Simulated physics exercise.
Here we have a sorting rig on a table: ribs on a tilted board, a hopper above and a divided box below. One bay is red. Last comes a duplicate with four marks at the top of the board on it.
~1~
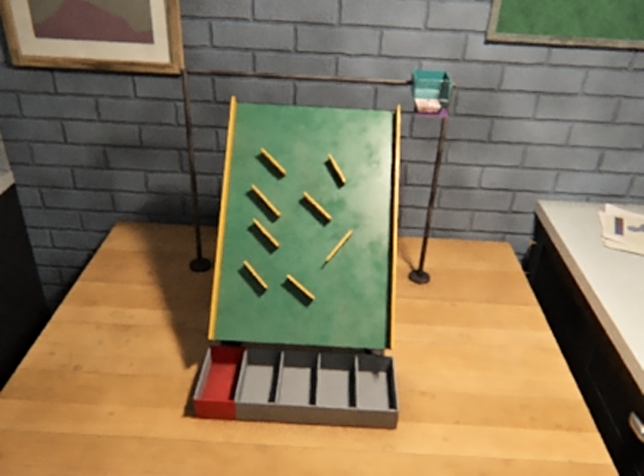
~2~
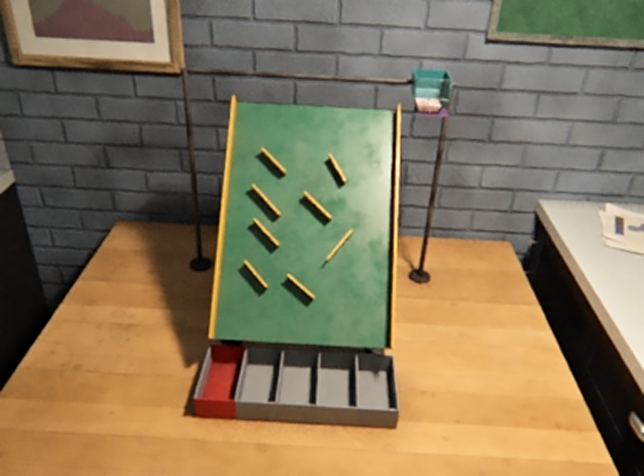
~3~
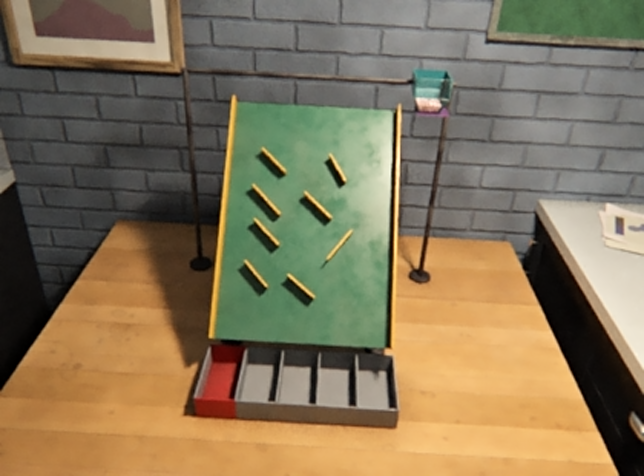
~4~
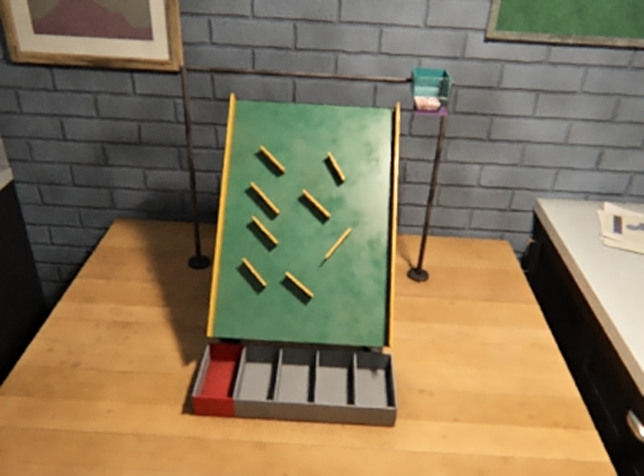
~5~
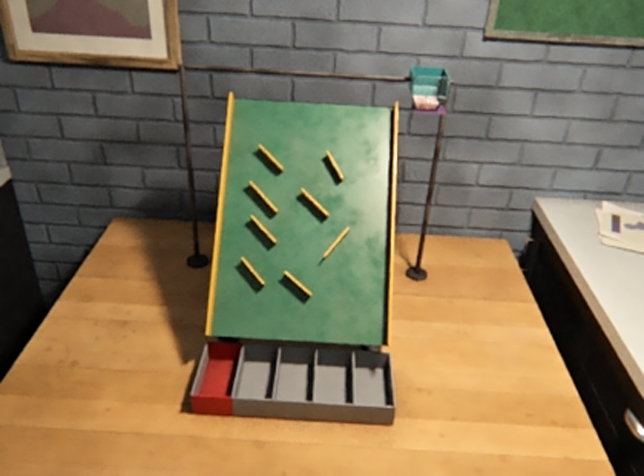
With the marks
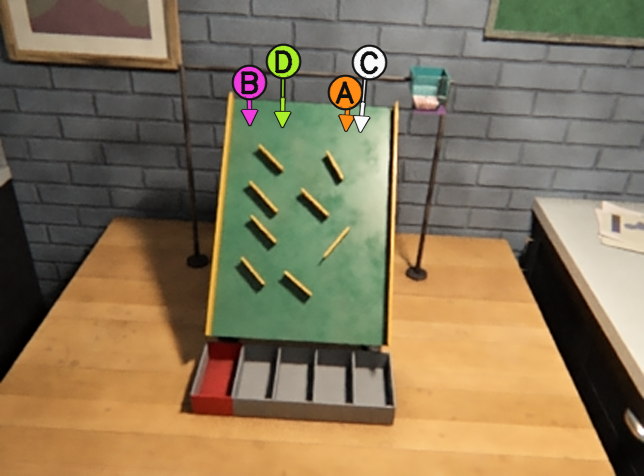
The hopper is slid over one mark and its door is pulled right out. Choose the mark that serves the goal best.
I would pick mark B.
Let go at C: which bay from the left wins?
The fifth from the left.
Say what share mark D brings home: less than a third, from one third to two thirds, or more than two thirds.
It is less than a third.
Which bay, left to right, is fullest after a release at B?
The first from the left.
On the marked copy, mark A meets the board at (346, 125); mark B meets the board at (249, 119); mark C meets the board at (360, 126); mark D meets the board at (282, 121).
With A, a stray few in the red bay, about two thirds in other bays, about a third outside the box.
With B, about a third in the red bay, a small part in other bays, about half outside the box.
With C, none in the red bay, about half in other bays, about half outside the box.
With D, none in the red bay, about half in other bays, about half outside the box.
